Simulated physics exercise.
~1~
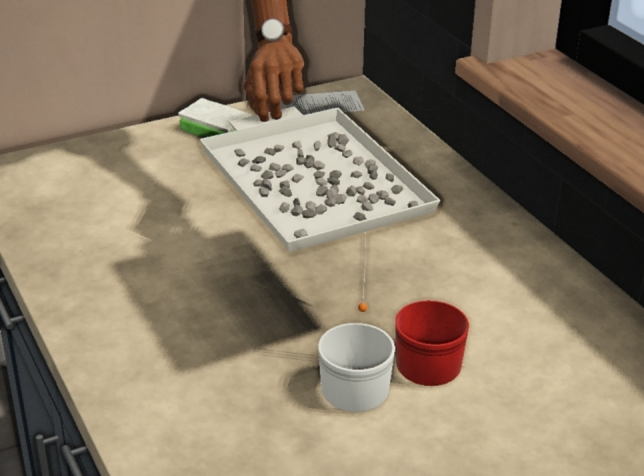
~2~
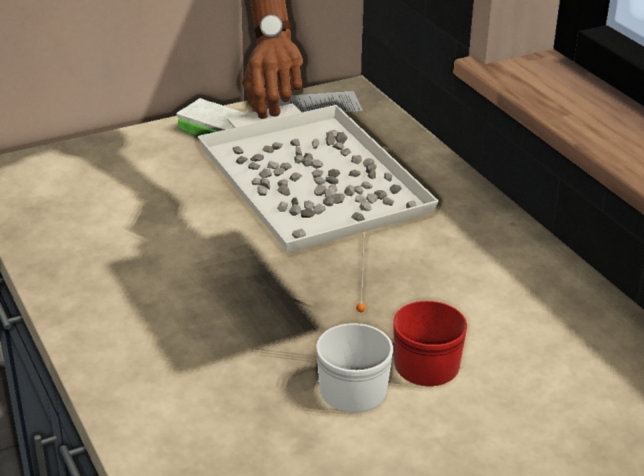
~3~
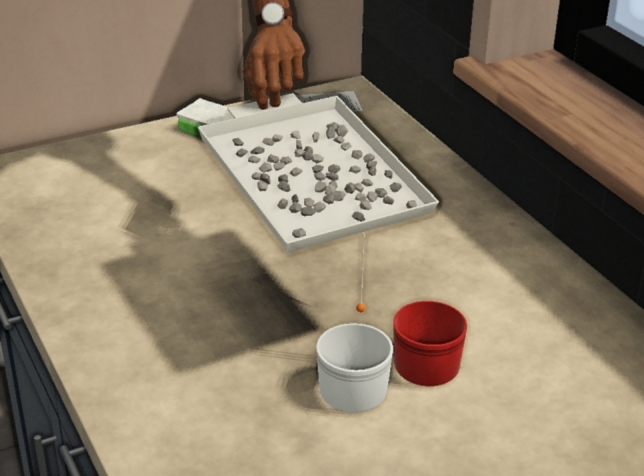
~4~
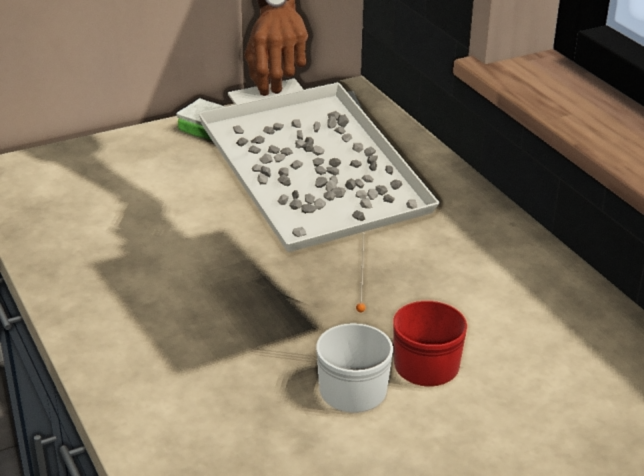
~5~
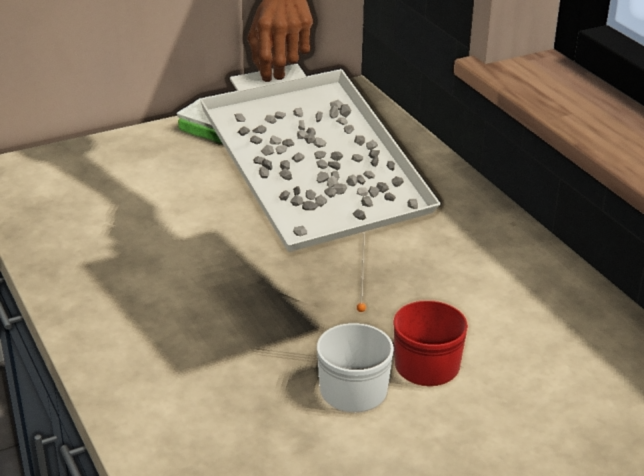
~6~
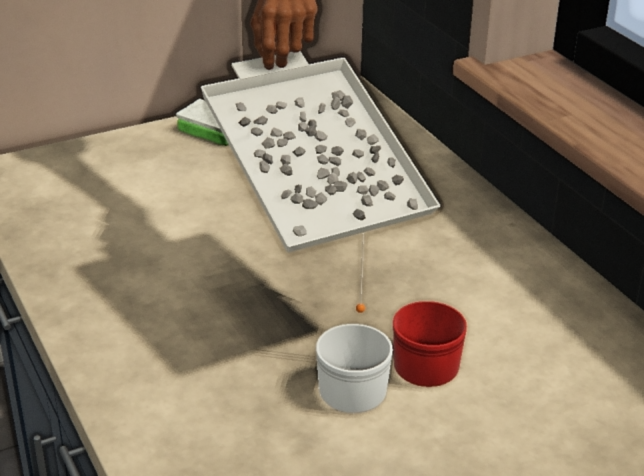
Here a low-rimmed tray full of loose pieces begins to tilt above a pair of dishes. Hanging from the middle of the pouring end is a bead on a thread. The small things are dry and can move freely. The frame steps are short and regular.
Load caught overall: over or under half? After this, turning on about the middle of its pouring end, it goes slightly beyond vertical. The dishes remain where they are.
Over.
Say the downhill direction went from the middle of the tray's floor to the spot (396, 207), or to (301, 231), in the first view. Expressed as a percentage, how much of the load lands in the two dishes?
Lab note: Try one about 50 %, try two 10 %.
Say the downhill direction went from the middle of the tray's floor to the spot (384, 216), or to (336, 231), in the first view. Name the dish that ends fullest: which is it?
On the first try it's the right-side dish, on the second the left-side dish.
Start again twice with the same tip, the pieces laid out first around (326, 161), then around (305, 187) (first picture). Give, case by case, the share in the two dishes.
You'd get about 70 per cent first and about 60 per cent second.
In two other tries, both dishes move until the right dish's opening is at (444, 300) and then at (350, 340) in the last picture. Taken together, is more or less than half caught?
The dishes end up with the lesser share in the first try and the lesser share in the second.
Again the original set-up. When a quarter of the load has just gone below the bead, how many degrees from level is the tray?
I'd say it is tilted about 85°.
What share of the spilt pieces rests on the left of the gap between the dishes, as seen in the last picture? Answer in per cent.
I'd say some 40 in a hundred.
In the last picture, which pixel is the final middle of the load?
Resting centre, last picture - approx. (371, 383).
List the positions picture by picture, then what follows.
In the first picture, corners of the pouring end at (290, 239) and (435, 200), level; middle of the load at (319, 175), bits of gravel; left dish at (374, 387); right dish at (450, 361); bead on its thread at (363, 307).
In the second picture, corners of the pouring end at (288, 240) and (433, 200), level; middle of the load at (317, 173).
In the third picture, corners of the pouring end at (289, 240) and (434, 201), tipped barely, level across its low end; middle of the load at (318, 169).
In the fourth picture, corners of the pouring end at (289, 241) and (434, 202), tipped a little, level across its low end; middle of the load at (318, 162).
In the fifth picture, corners of the pouring end at (290, 241) and (435, 202), tipped a little, level across its low end; middle of the load at (320, 155).
In the sixth picture, corners of the pouring end at (290, 243) and (435, 204), tipped clearly, level across its low end; middle of the load at (321, 149); left dish at (371, 387); right dish at (447, 362).
Soon after the last picture, tray tipped steeply; nearly all on the tray; a small part in the air.
A little later, tray tipped past a quarter turn; about a quarter on the tray; about a quarter in the left dish; a small part in the right dish; a small part outside both; about a quarter in the air.
Later still, tray tipped past a quarter turn; about a third in the left dish; about a third in the right dish; about a quarter outside both.
At rest, tray tipped past a quarter turn; about a third in the left dish; about a third in the right dish; about a quarter outside both.
